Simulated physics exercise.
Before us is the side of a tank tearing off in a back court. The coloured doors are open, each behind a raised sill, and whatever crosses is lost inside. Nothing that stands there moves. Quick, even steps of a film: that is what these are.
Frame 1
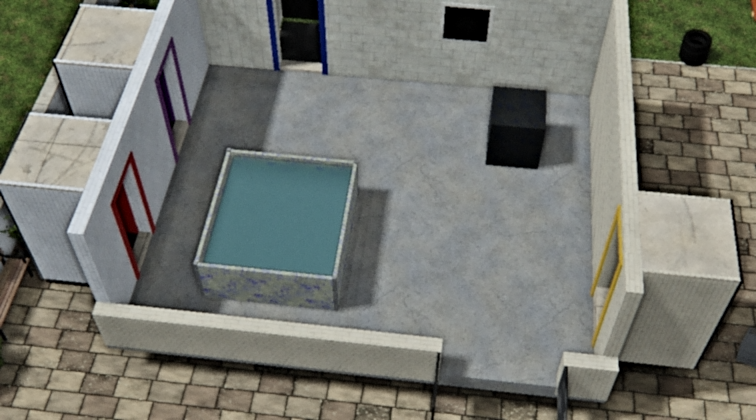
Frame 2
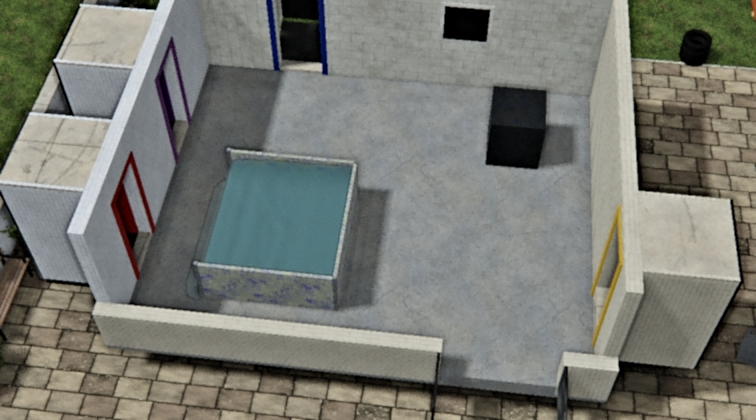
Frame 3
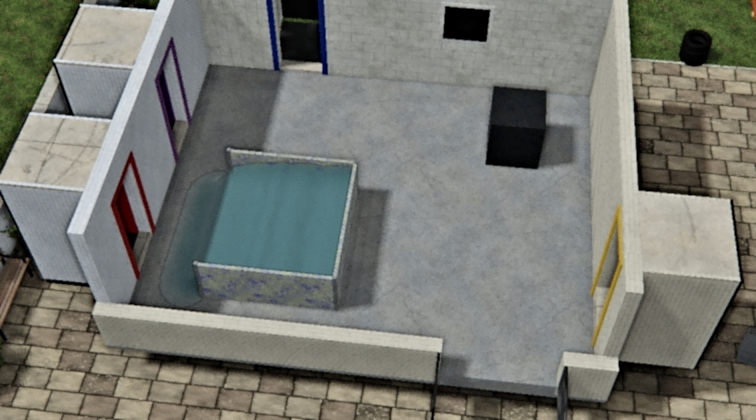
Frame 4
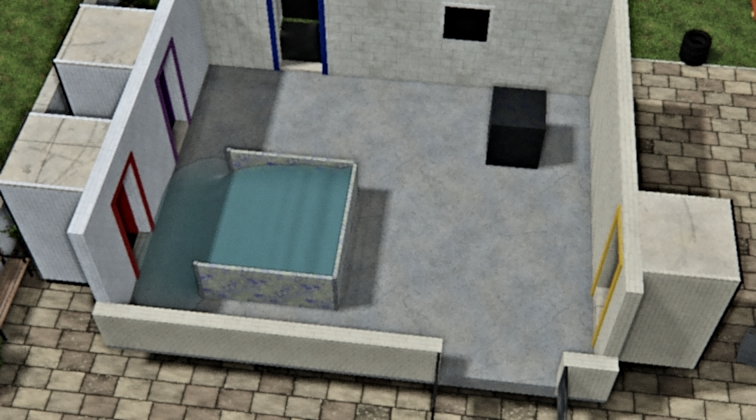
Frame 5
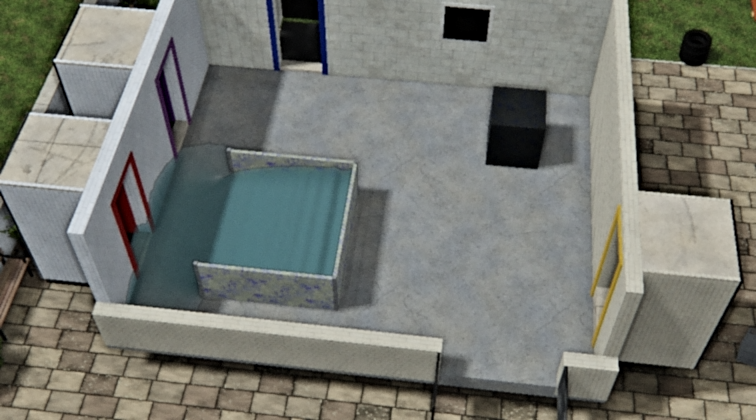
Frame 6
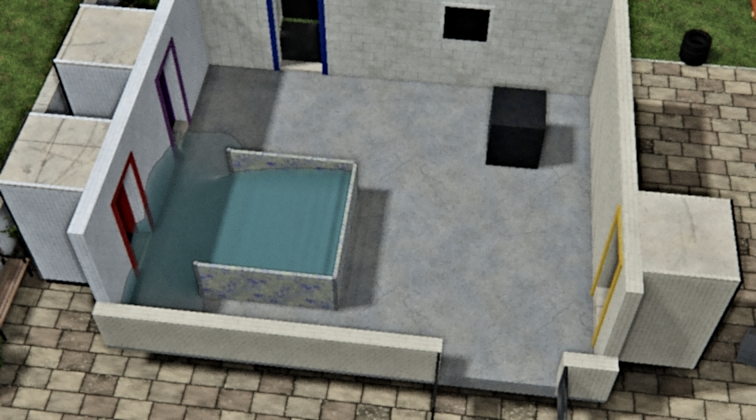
Water pours from the left side of a square, teal-filled tank as that side gives way, in a walled grey court seen from a high, fixed viewpoint. Red and purple doorframes stand at left, a blue one at the back, a yellow one at right, near a black block. The water spreads left across the floor to the wall by the red doorway, then along it towards the purple one.
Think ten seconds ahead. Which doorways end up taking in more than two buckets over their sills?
The blue door ends up over two buckets. The yellow door ends up within two buckets. The purple door ends up over two buckets. The red door ends up over two buckets.
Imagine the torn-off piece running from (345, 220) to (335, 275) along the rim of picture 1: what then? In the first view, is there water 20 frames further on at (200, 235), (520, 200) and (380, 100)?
Taken in turn they're unwetted, swamped and unwetted.
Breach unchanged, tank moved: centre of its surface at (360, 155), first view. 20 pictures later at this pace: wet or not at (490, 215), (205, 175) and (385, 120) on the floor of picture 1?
In turn: No water, under water, under water.
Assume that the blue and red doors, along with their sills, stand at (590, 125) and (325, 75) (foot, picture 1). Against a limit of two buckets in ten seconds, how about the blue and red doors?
Looking at it, the blue door tops the limit, and the red door tops the limit.
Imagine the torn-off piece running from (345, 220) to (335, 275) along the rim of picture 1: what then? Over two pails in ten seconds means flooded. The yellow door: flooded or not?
As far as I can tell, the yellow door breaks the threshold.
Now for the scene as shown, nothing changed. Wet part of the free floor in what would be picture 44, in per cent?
About 85 per cent.
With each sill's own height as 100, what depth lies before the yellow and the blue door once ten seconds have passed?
First 20 percent, then 110 percent.
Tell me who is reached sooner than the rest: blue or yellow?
It's the blue one.
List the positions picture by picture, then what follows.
The tank at (279, 214) is whole and still, in the first picture.
The front is at a hidden place, out from the gap at (219, 226), in the second picture.
Water pours out at (220, 228) and has run to (214, 175), in the third picture.
Water pours out at (220, 230) and has run to (199, 163), in the fourth picture.
Water pours out at (220, 230) and has run to (181, 150), in the fifth picture.
The front is at (187, 134), out from the gap at (220, 231), in the sixth picture.
A moment on, water covers 15 % of the floor; the blue door not reached, the yellow door not reached, the purple door under two buckets in, the red door far over two buckets in.
Next, water covers 30 % of the floor; the blue door wet at the sill, nothing in, the yellow door not reached, the purple door over two buckets in, the red door far over two buckets in.
Then, water covers 45 % of the floor; the blue door over two buckets in, the yellow door not reached, the purple door over two buckets in, the red door far over two buckets in.
Later, water covers 85 % of the floor; the blue door far over two buckets in, the yellow door wet at the sill, nothing in, the purple door over two buckets in, the red door far over two buckets in.
In the end, water covers 95 % of the floor; the blue door far over two buckets in, the yellow door wet at the sill, nothing in, the purple door over two buckets in, the red door far over two buckets in.
